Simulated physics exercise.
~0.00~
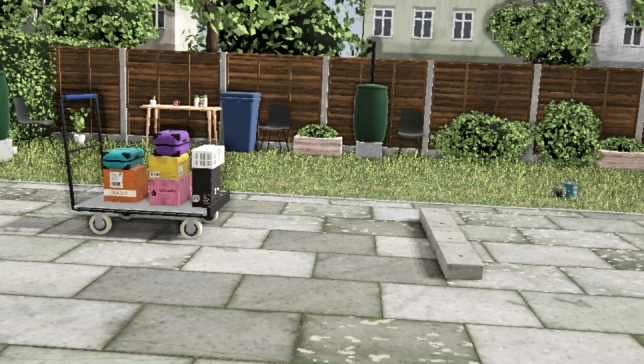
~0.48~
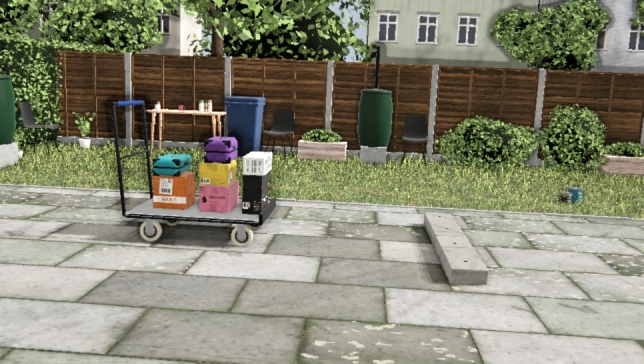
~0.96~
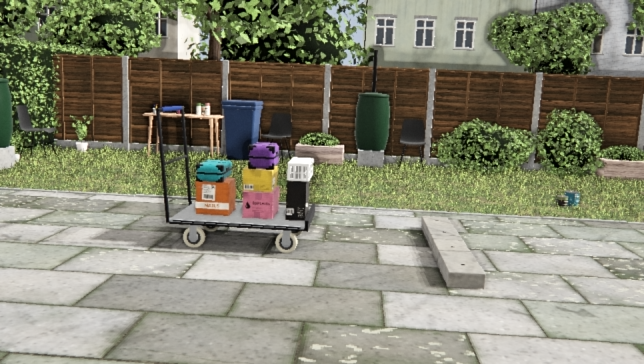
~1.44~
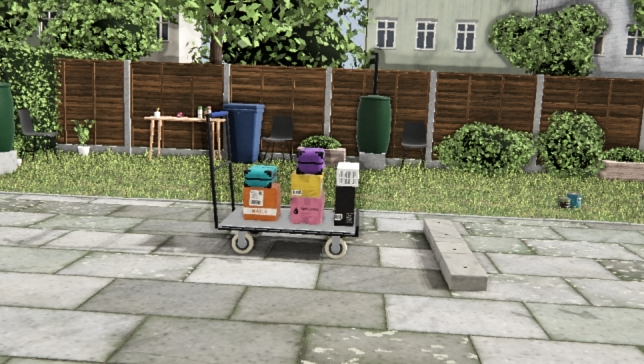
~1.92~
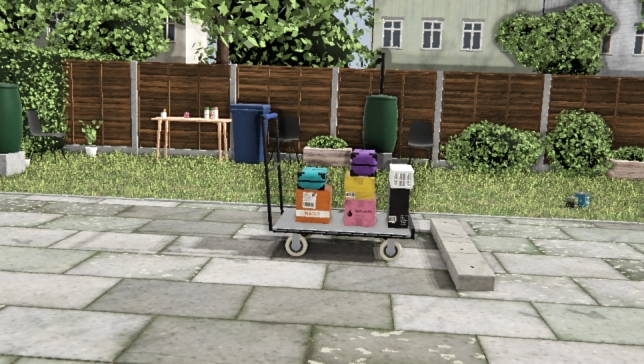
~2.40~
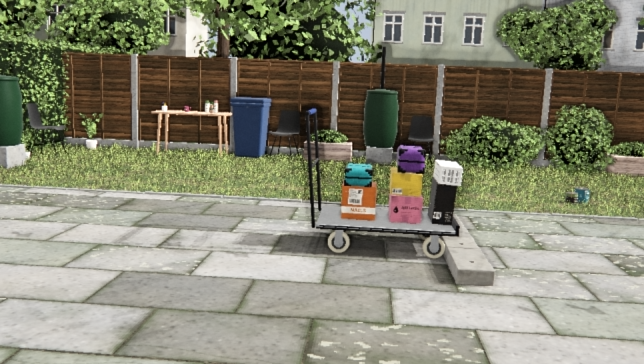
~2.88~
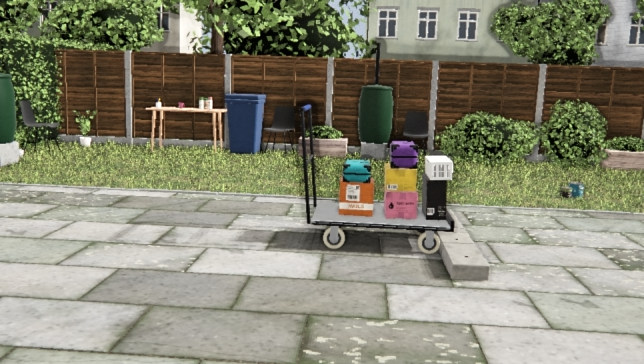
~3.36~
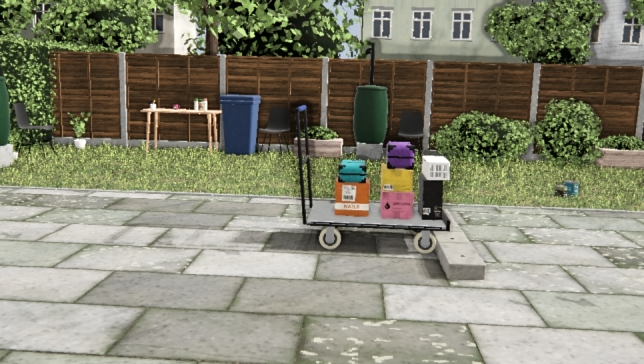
The clip opens on a flat trolley standing on a paved yard, with a grassy strip, shrubs and a wooden fence behind it. Aboard are a teal suitcase on an orange parcel, a purple suitcase on a yellow parcel and a pink carton, and a white crate on a black carton. With nobody in view, the trolley rolls steadily right toward a low pale kerb, its load riding along in place. It reaches the kerb and stops there, deck level. The stacks remain upright, and the trolley rests with everything still aboard.
